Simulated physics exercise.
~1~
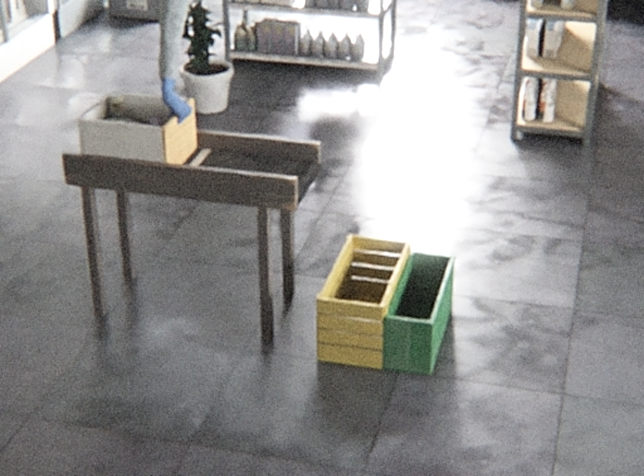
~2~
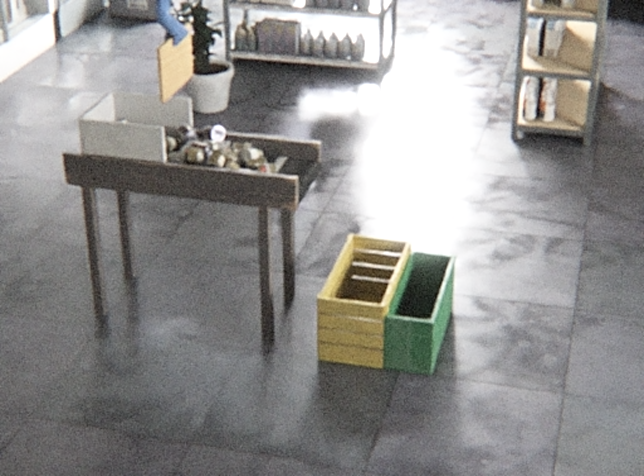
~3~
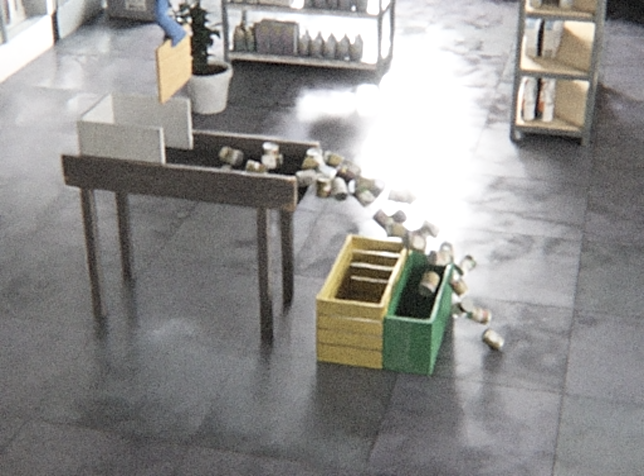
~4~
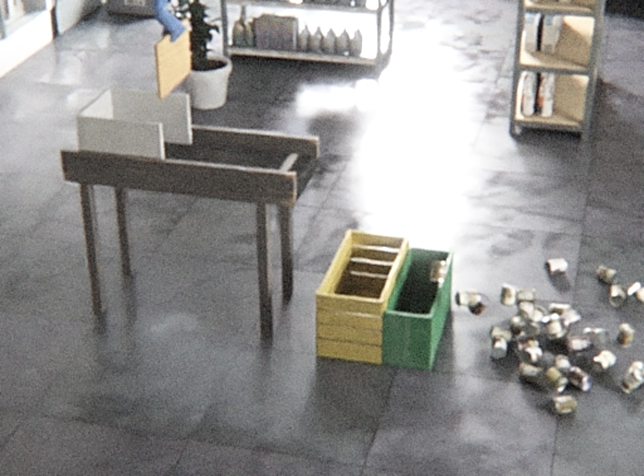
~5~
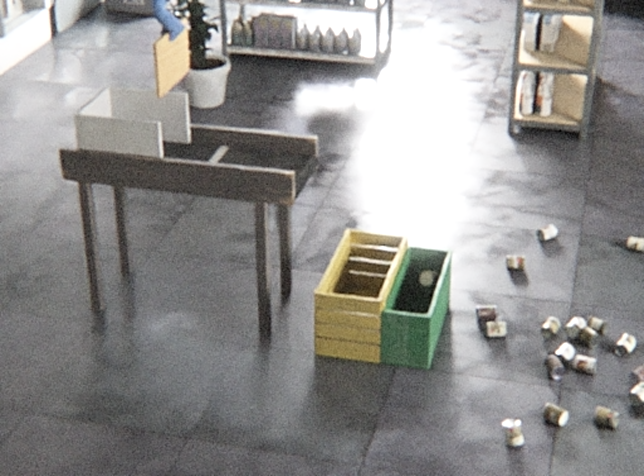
Small tins spilled out of a white pen once a blue gripper raised its tan gate, rode along the dark belt and flew off the end, mostly clearing the yellow bin and green box and scattering across the floor to the right.
